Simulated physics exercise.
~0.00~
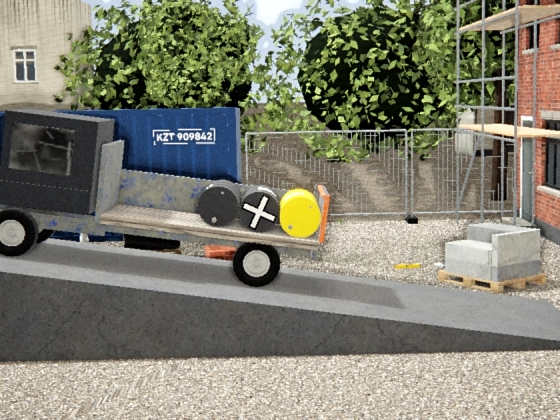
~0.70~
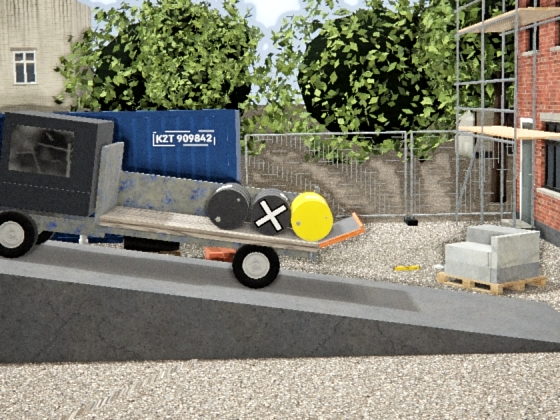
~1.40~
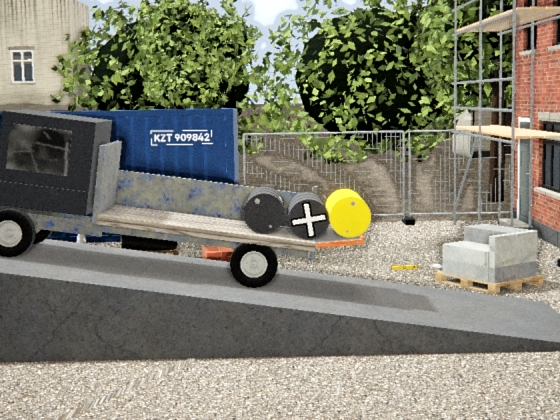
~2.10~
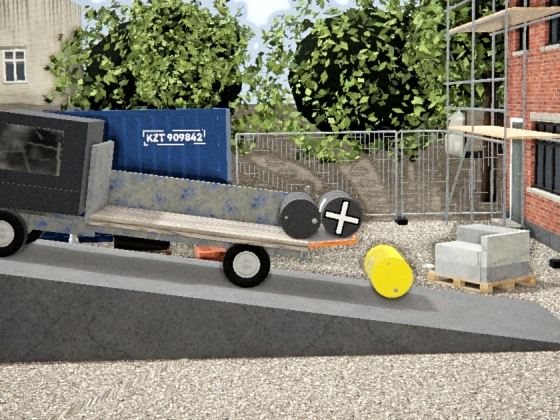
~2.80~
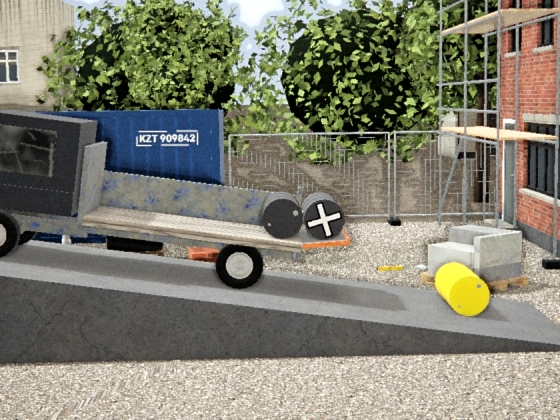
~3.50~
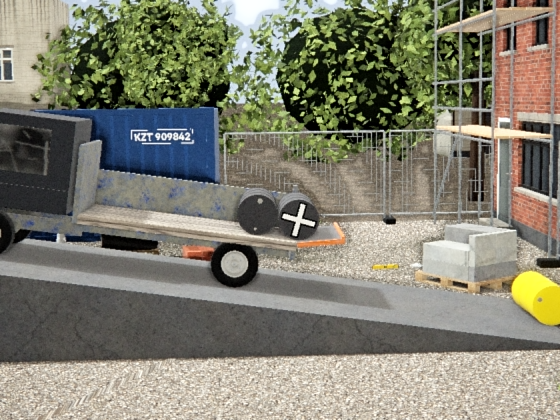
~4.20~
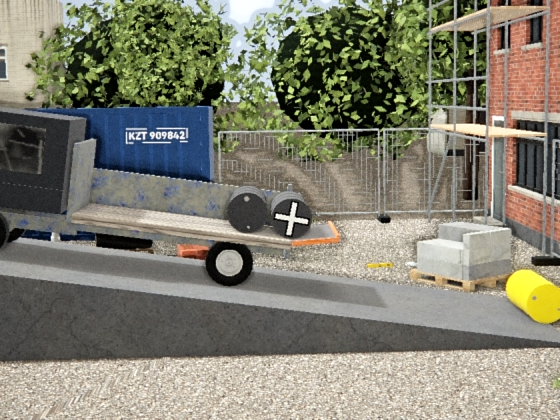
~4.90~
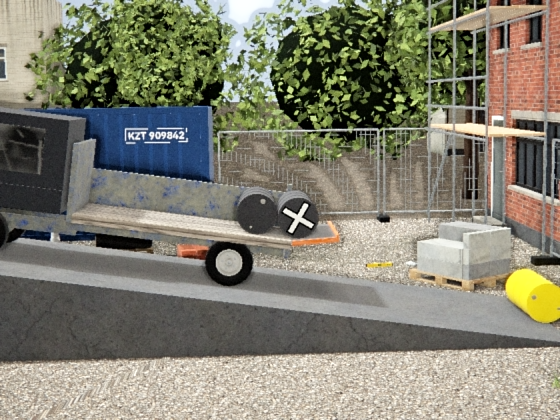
The tailgate of a dark pick-up, parked nose-up on a ramp at a building site, swings down behind three drums lying at the rear of its bed. The drums, one dark, one dark with a white cross and one yellow, roll right as the gate opens. The yellow drum leads, rolls over the lowered gate and drops onto the ramp. It rolls on down the slope to the right, while the other two stop short of the edge and shift slightly back and forth. At the end, the yellow drum lies near the ramp's foot, and the two dark ones remain aboard.
